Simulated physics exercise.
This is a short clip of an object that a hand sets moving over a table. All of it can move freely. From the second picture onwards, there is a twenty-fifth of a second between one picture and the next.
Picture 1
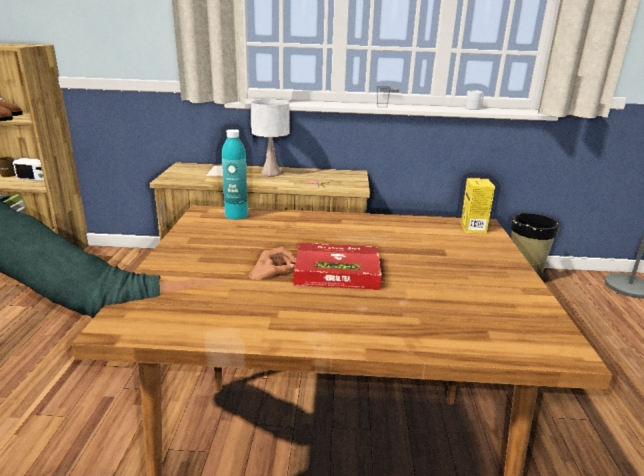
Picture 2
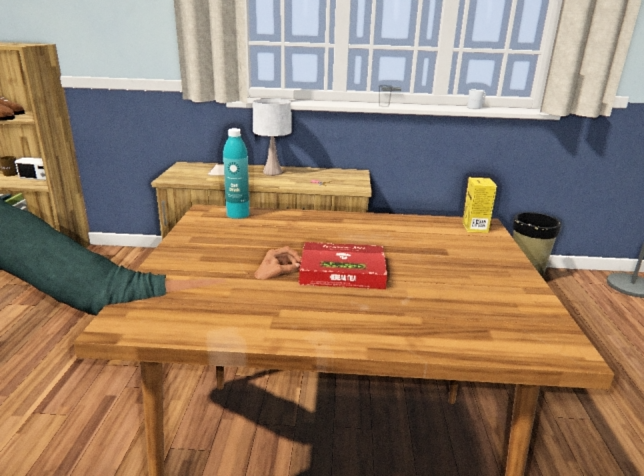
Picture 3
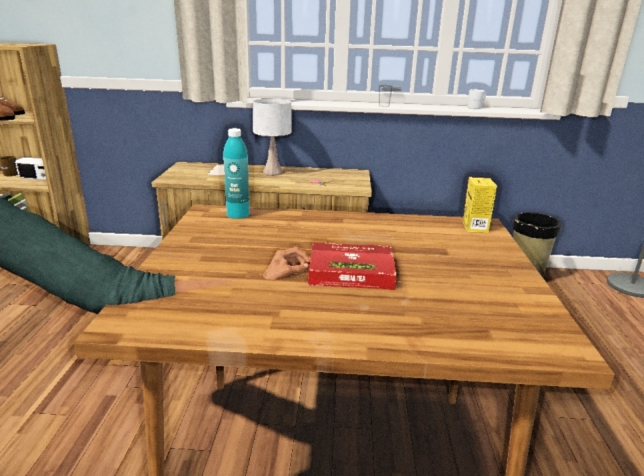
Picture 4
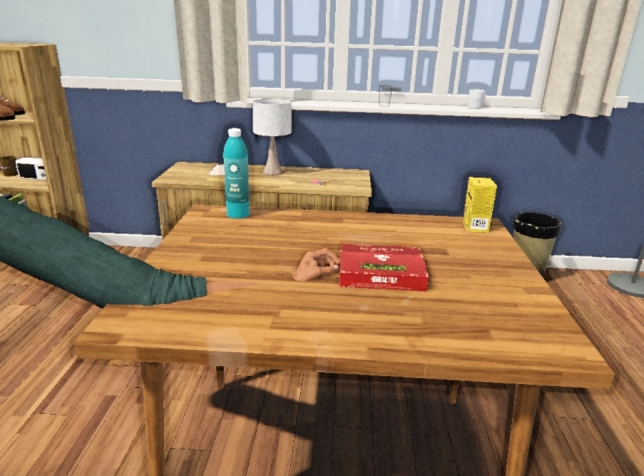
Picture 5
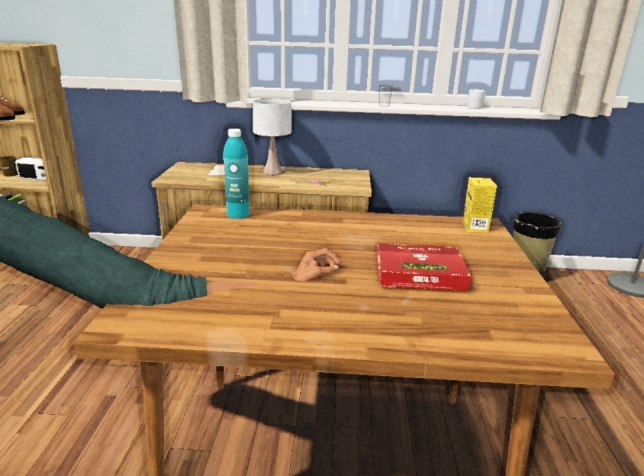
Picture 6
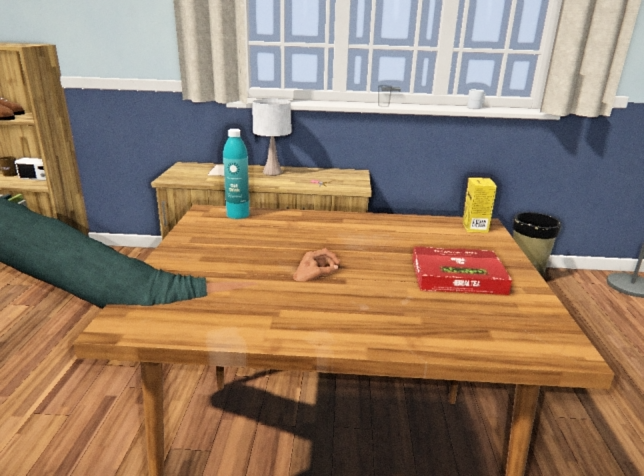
An arm in a dark green sleeve reaches from the left over a wooden table, seen from the front and slightly above, in a room with a blue wall and a window. A red packet lies by the hand, with a teal bottle and a yellow carton behind. The hand pushes the packet right, then stays still as the packet slides on alone, the camera almost steady.
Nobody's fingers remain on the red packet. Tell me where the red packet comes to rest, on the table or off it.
It rests off the table.
Then, 0.20 s on from there, red packet now off the table.
Then, 0.50 s on from there, things are still on the move.
In the end, off the table, red packet.
